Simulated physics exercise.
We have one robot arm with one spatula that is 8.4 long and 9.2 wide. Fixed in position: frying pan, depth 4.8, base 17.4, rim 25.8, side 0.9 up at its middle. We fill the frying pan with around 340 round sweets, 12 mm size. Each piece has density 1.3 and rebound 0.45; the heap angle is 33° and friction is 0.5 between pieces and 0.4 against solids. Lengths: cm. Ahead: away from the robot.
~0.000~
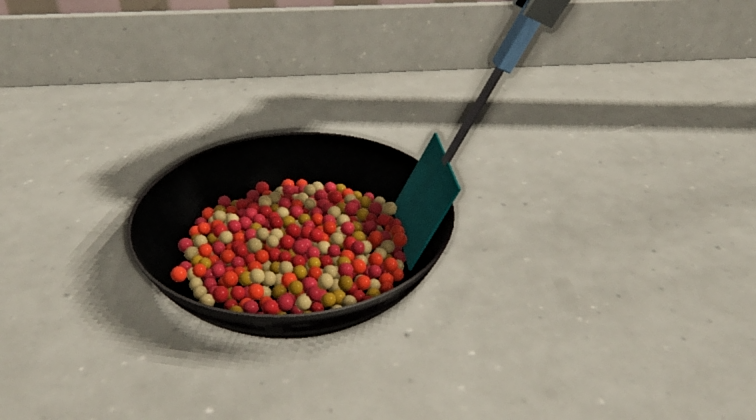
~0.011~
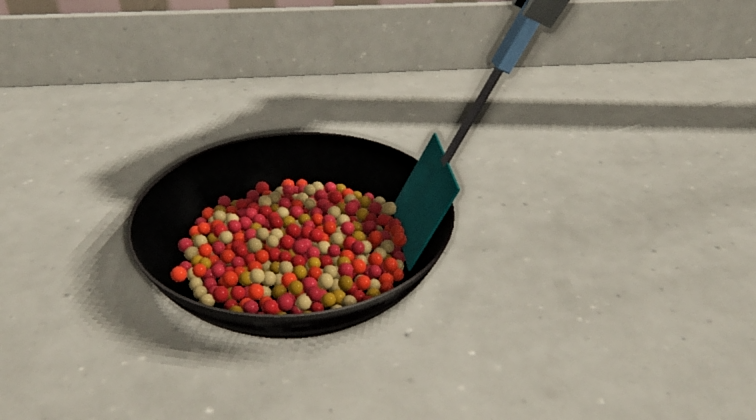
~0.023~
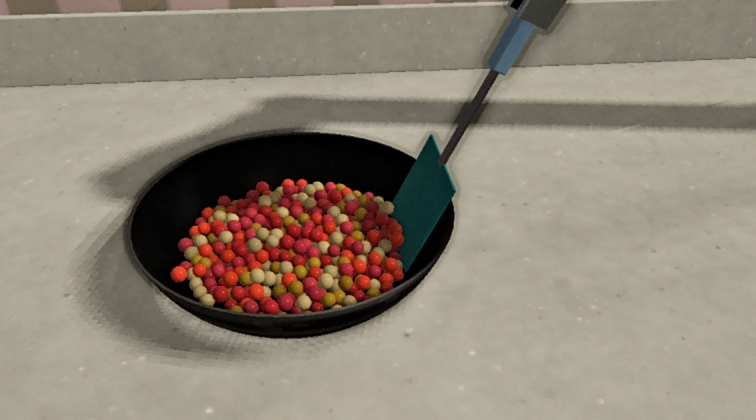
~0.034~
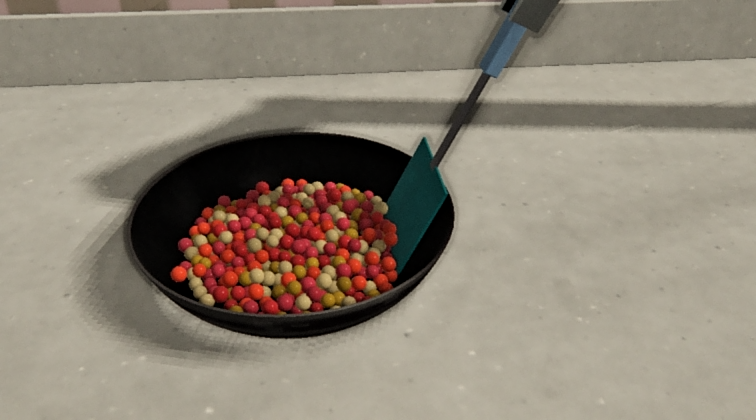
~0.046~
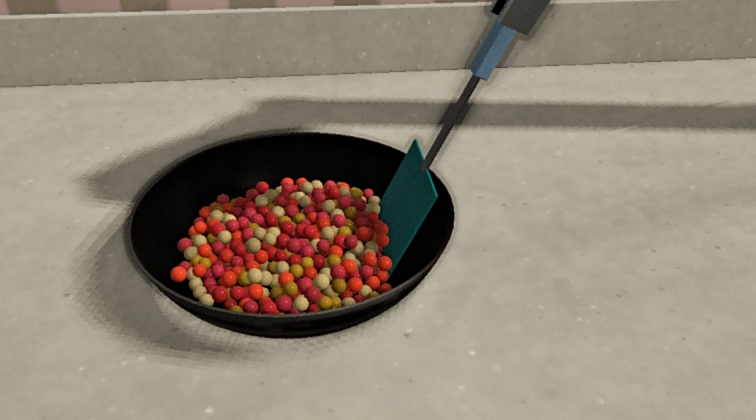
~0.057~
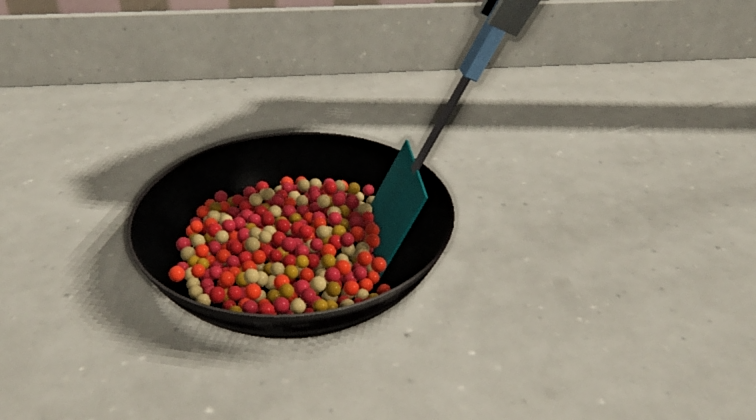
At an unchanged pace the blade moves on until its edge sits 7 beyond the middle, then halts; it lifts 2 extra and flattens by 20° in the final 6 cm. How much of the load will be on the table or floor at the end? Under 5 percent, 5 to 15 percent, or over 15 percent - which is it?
It is under 5 percent.
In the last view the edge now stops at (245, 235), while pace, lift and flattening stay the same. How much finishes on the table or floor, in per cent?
Close to 0 per cent finishes on the table or floor.
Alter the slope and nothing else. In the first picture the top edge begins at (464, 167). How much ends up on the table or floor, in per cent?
I'd estimate close to 0 per cent.
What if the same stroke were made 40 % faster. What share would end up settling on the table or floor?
Near 5 %.
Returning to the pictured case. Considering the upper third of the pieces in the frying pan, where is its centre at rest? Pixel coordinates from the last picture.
Centre: Roughly (184, 228).
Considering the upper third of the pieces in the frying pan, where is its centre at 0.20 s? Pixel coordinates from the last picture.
Around (226, 230).
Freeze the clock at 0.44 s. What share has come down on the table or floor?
My estimate is roughly 0 %.
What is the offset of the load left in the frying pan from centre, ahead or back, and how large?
Some 5.5 cm ahead.
After 0.13 s, sloping 65°, highest piece 4 above the table; 339 in the frying pan.
After 0.20 s, sloping 58°, highest piece 4 above the table; 339 in the frying pan.
After 0.44 s, sloping 45°, highest piece 6 above the table; 334 in the frying pan, 3 on the table or floor, 2 on the blade or in flight.
After 1.49 s, sloping 45°, highest piece 6 above the table; 334 in the frying pan, 5 on the table or floor.
In the end, 334 in the frying pan, 5 on the table or floor. That is 1 % on the table or floor.
